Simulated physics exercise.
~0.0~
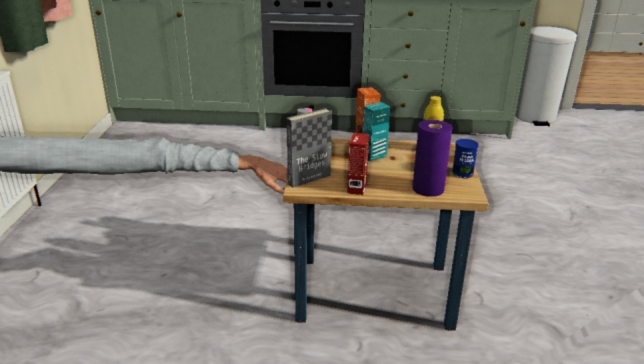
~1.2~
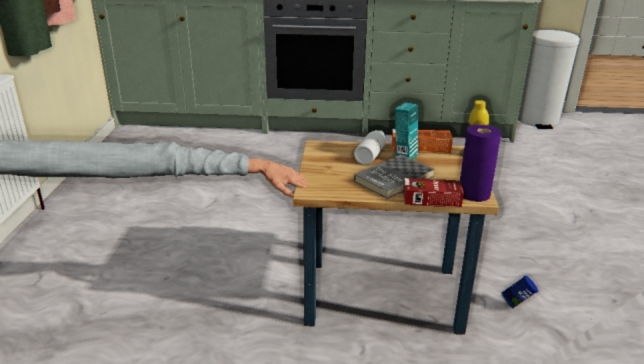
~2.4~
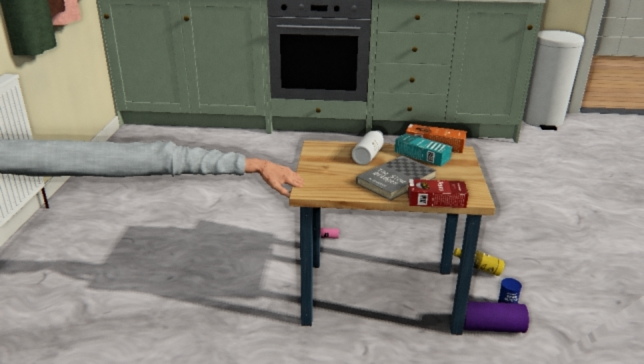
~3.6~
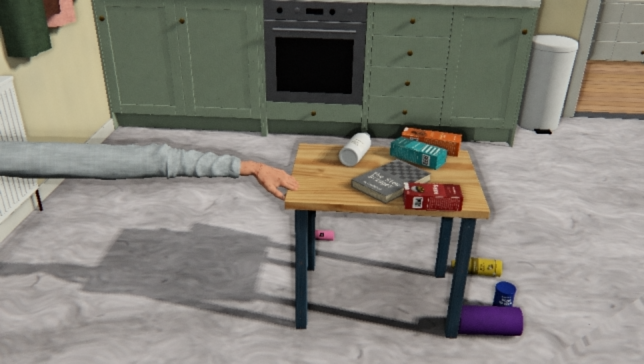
Wooden table being jolted by a grey-sleeved arm, its containers toppling, with a purple roll and three smaller items ending on the floor.
